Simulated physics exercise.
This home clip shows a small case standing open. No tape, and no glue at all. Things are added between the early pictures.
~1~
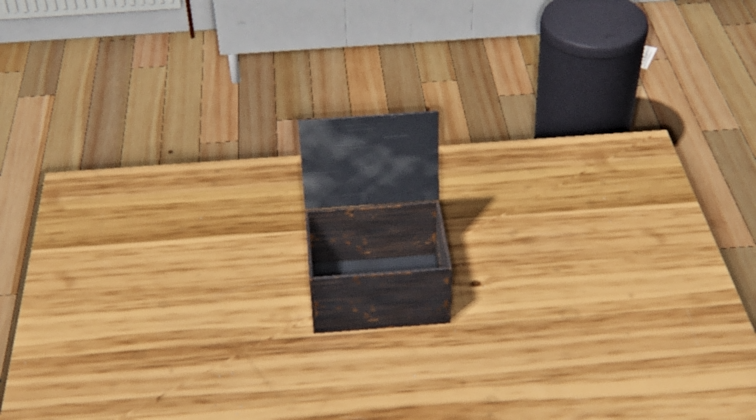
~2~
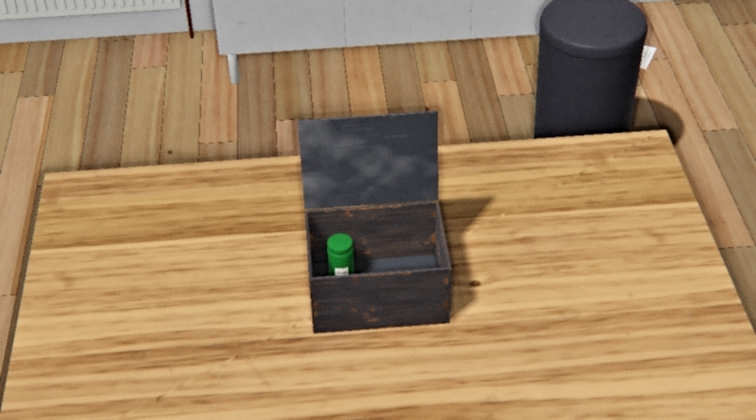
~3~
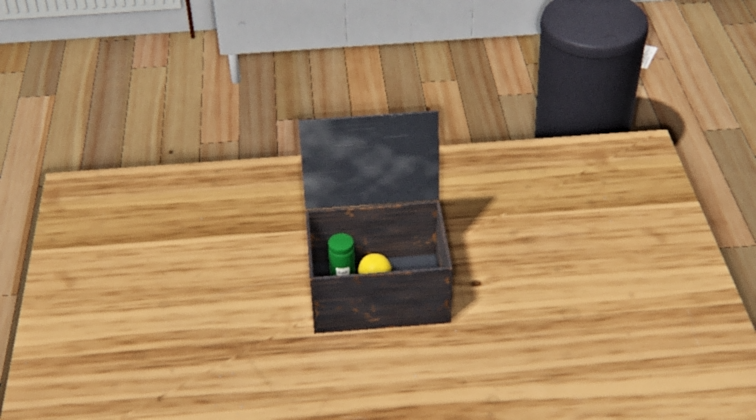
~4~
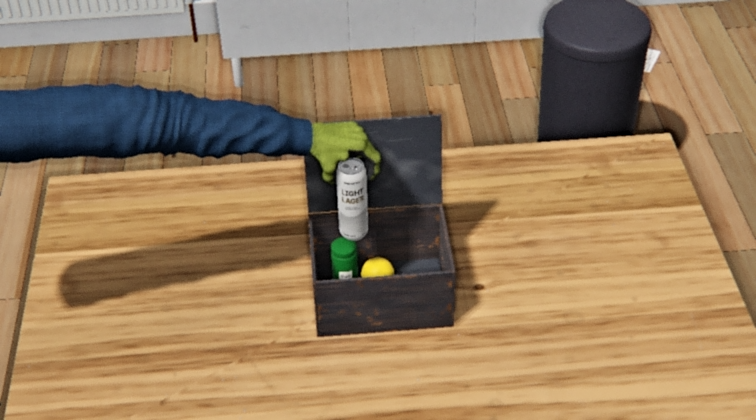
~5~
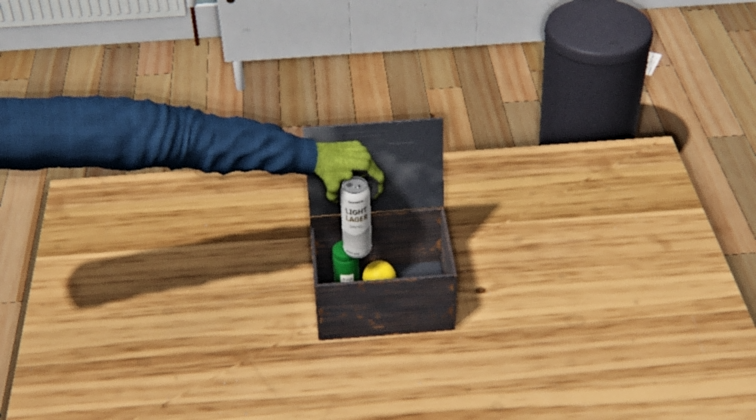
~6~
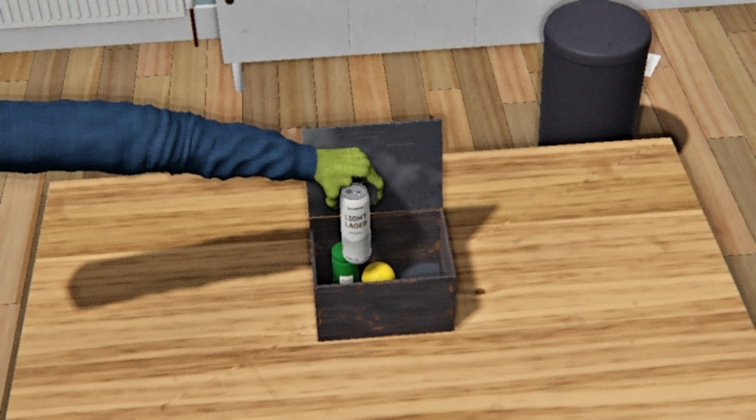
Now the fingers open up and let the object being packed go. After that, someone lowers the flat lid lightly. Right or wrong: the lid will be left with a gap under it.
Wrong, it closes.
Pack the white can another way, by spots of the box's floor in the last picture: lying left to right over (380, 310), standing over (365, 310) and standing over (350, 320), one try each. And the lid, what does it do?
The lid goes down the first time, stays up the second time and stays up the third time.
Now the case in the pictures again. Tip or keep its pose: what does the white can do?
Simply put, the white can gets tilted.
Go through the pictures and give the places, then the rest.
In the first frame, the last thing is not in view yet.
In the second frame, the last thing is not in view yet; green shaker (341, 260).
In the third frame, the last thing is not in view yet; green shaker (342, 260).
In the fourth frame, still above its spot; white can (353, 201); green shaker (345, 264).
In the fifth frame, still above its spot; white can (356, 219); green shaker (346, 267).
In the sixth frame, in place under the hand; white can (356, 225); green shaker (345, 268).
Then, 0.50 s past the last view, white can rocked 65° from its first pose near (396, 279); green shaker rocked 8° from its first pose.
Then, 1.00 s past the last view, lid starting down; white can on its side near (398, 290); yellow lemon displaced a little.
Then, 1.60 s past the last view, lid 57° above the rim; white can on its side near (396, 288); yellow lemon displaced a little.
Then, 2.20 s past the last view, lid 14° above the rim; white can on its side near (396, 288); yellow lemon displaced a little.
Finally, lid shut; down or leaning hard in the box, white can; the other 2 still in place. Final places as the last picture's camera would see them, white can near (396, 288).
